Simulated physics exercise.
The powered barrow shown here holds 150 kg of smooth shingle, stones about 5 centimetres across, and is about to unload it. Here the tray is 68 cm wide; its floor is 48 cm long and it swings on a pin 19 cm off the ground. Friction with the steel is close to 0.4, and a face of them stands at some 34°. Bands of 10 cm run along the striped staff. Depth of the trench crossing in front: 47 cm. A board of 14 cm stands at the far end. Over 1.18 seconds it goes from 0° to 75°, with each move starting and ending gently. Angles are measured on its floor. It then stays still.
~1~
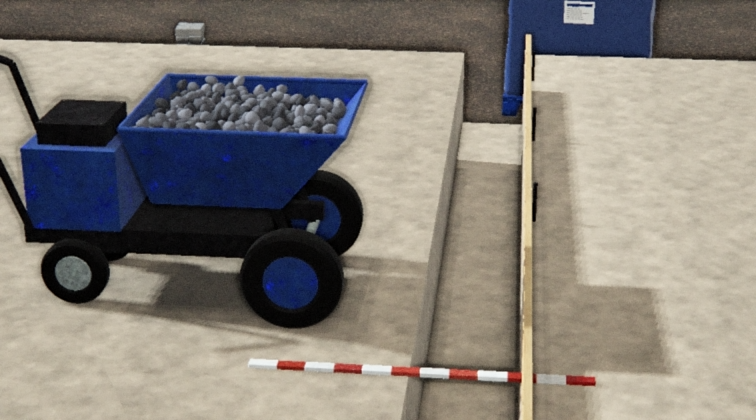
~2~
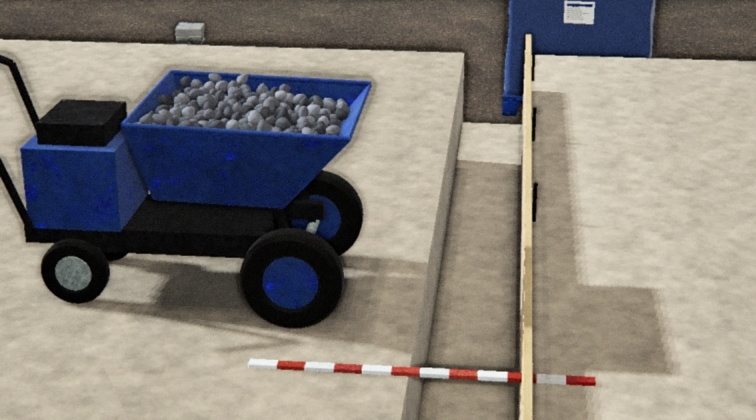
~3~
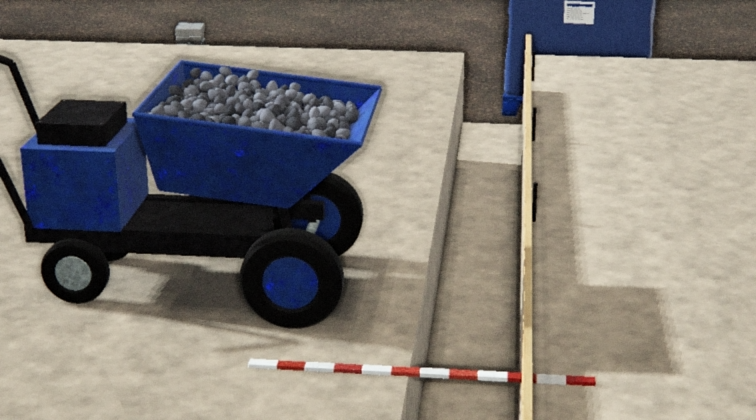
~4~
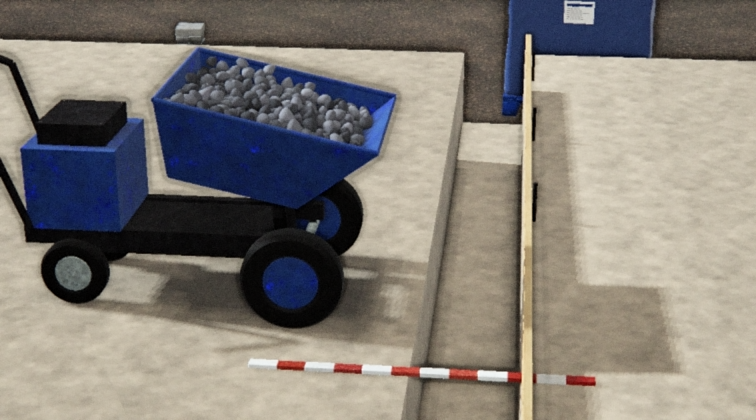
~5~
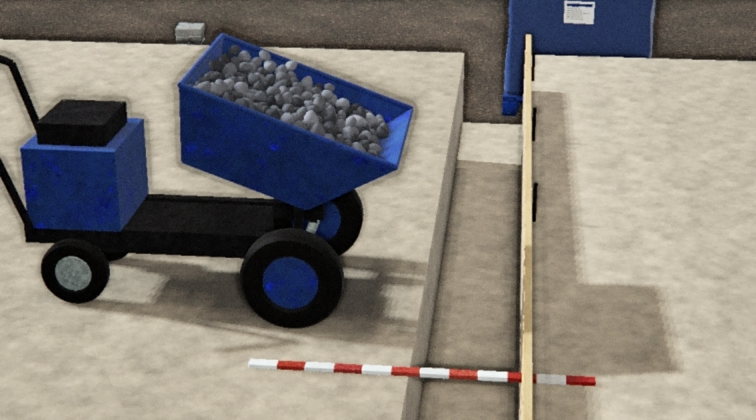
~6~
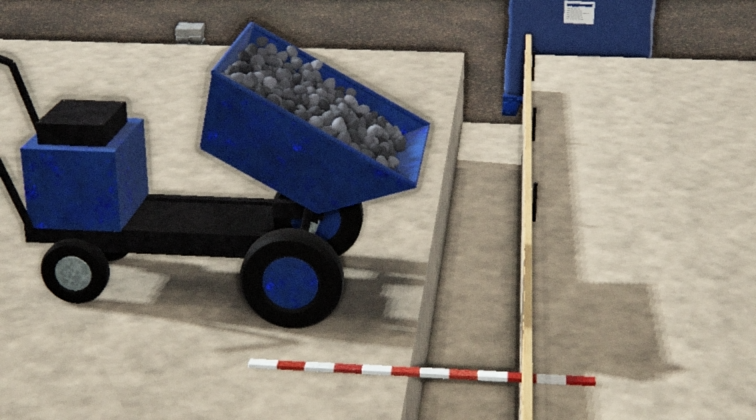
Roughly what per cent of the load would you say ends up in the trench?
I'd say 90 per cent ends up in the trench.
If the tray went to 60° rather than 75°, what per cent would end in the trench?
Then roughly 80 percent.
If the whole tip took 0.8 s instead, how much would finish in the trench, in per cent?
In that case some 85 per cent.
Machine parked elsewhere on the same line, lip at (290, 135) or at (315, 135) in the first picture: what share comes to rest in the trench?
Roughly 100 percent for the first, and 100 percent for the second.
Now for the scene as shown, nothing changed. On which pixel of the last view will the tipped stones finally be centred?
The stones end up centred near (481, 387).
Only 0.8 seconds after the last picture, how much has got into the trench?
55 per cent or so by then.
Then, 0.4 s after the last picture the floor is at 63°, 99 % in the tray, 1 % in the trench; the foremost stones are at (475, 250).
Then, 0.8 s after the last picture the floor is at 75°, 37 % in the tray, 55 % in the trench, 8 % past the trench; the foremost stones are at (615, 315).
Then, 1.1 s after the last picture the floor is at 75°, 7 % in the tray, 83 % in the trench, 10 % past the trench; the foremost stones are at (723, 343).
Then, 3.1 s after the last picture the floor is at 75°, 0 % in the tray, 90 % in the trench, 10 % past the trench; the foremost stones are past the picture's edge.
